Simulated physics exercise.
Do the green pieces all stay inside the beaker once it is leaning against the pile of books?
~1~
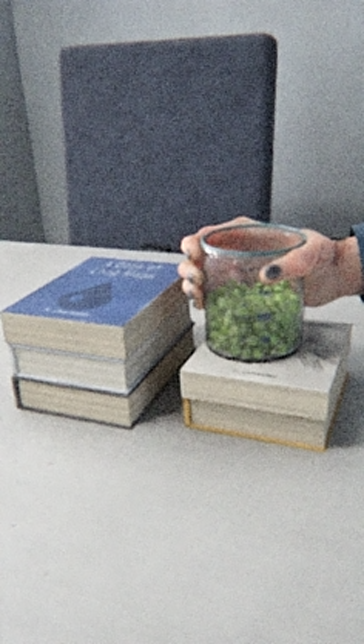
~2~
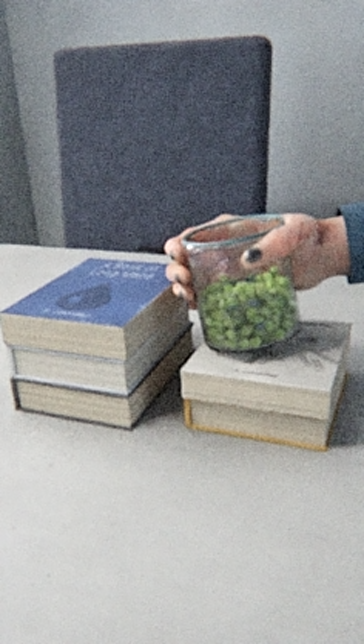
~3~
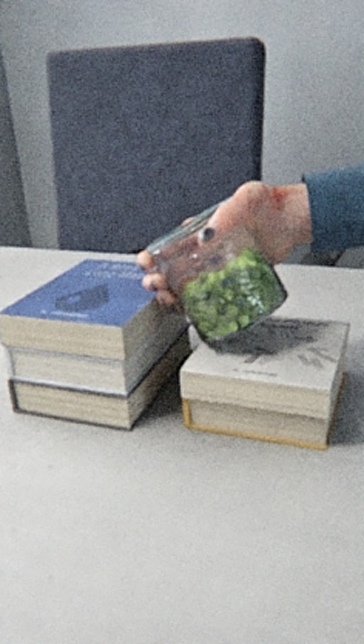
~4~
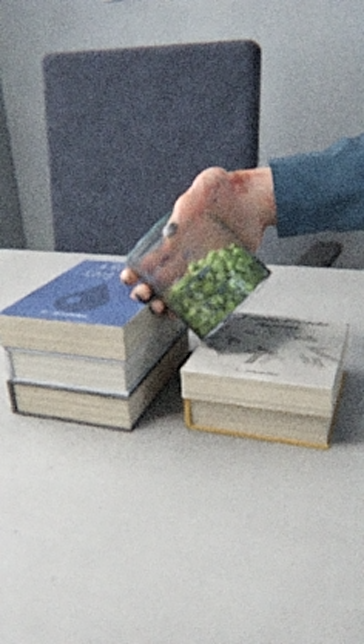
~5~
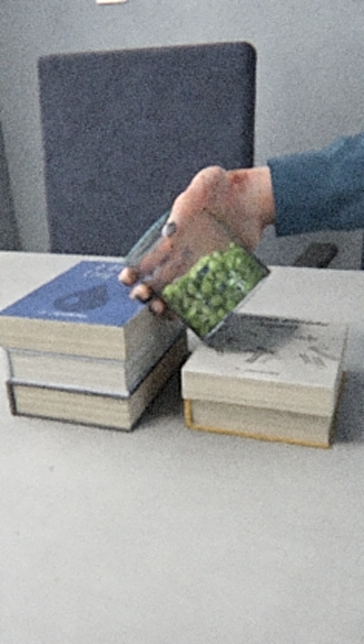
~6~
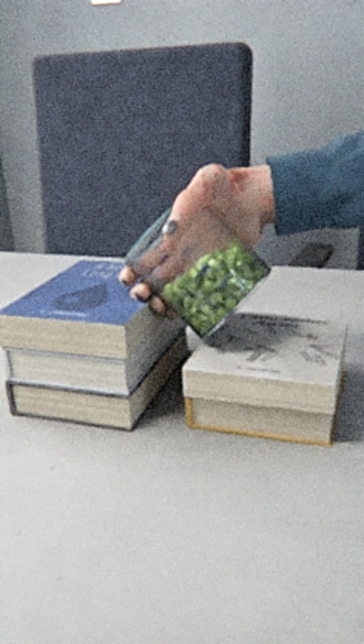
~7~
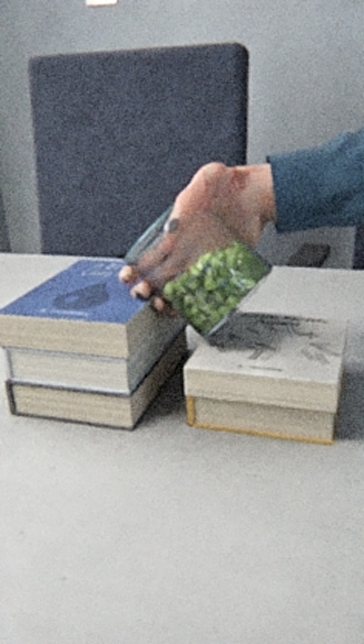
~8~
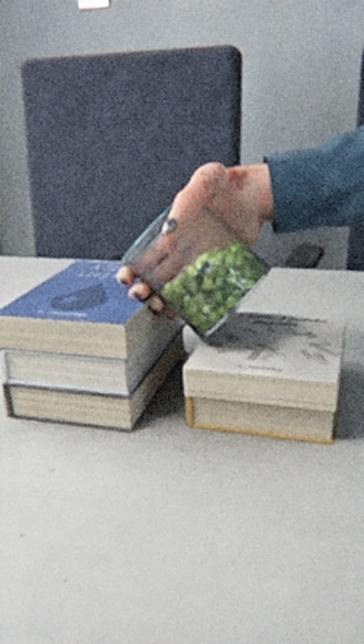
Yes, the green pieces all stay within the rim. None of them spill out as the beaker leans against the books.
